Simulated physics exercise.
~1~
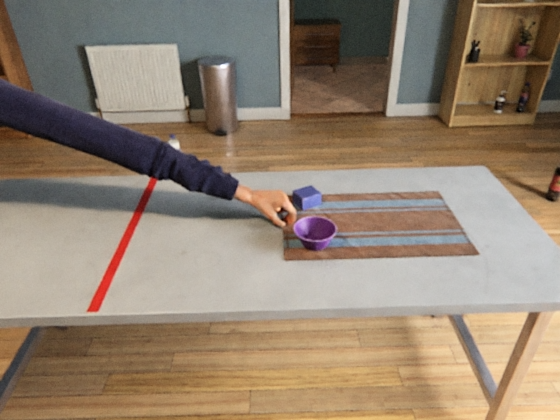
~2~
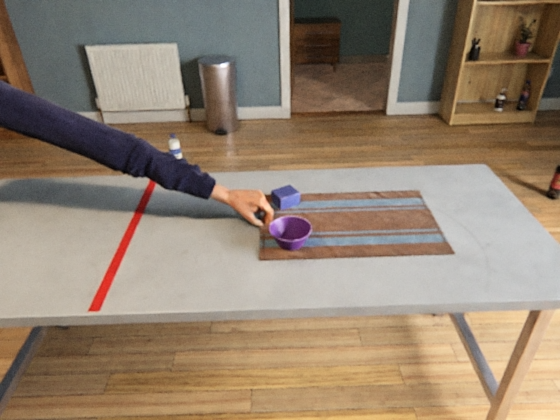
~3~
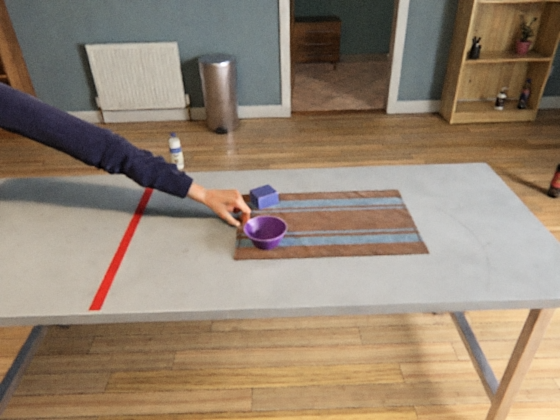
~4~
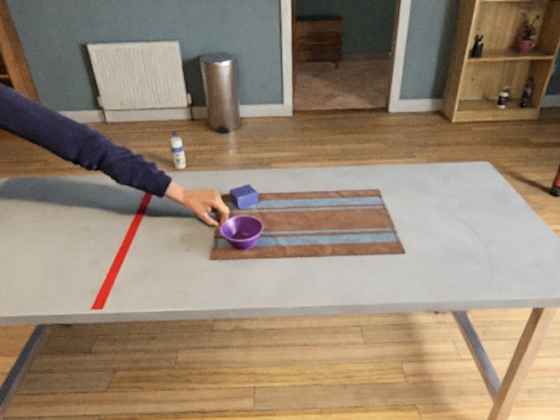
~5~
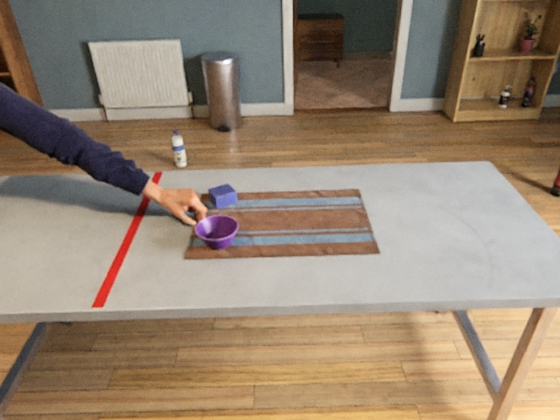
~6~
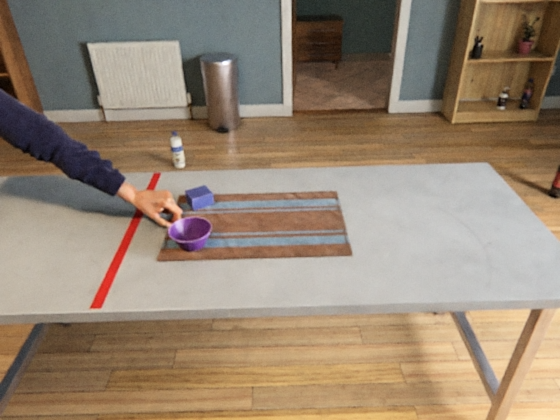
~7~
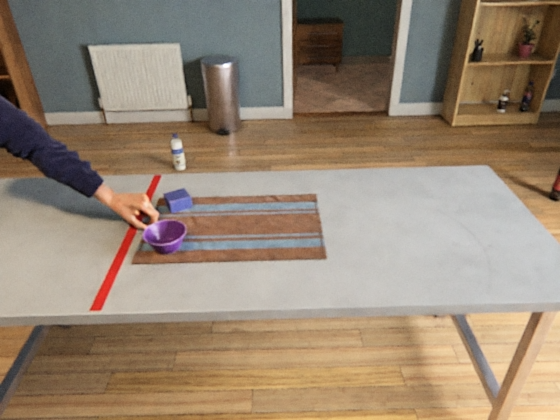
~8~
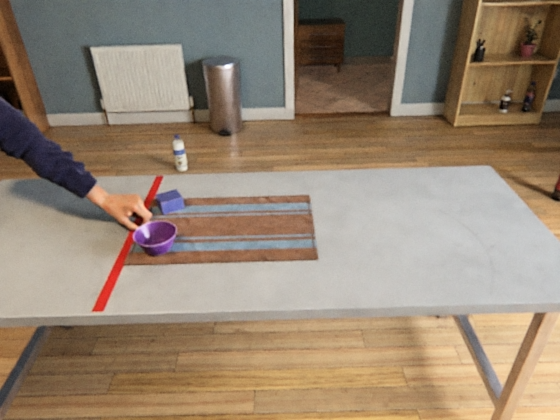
On a grey table, a hand drags a brown striped cloth left to red tape, purple bowl and blue block still aboard.
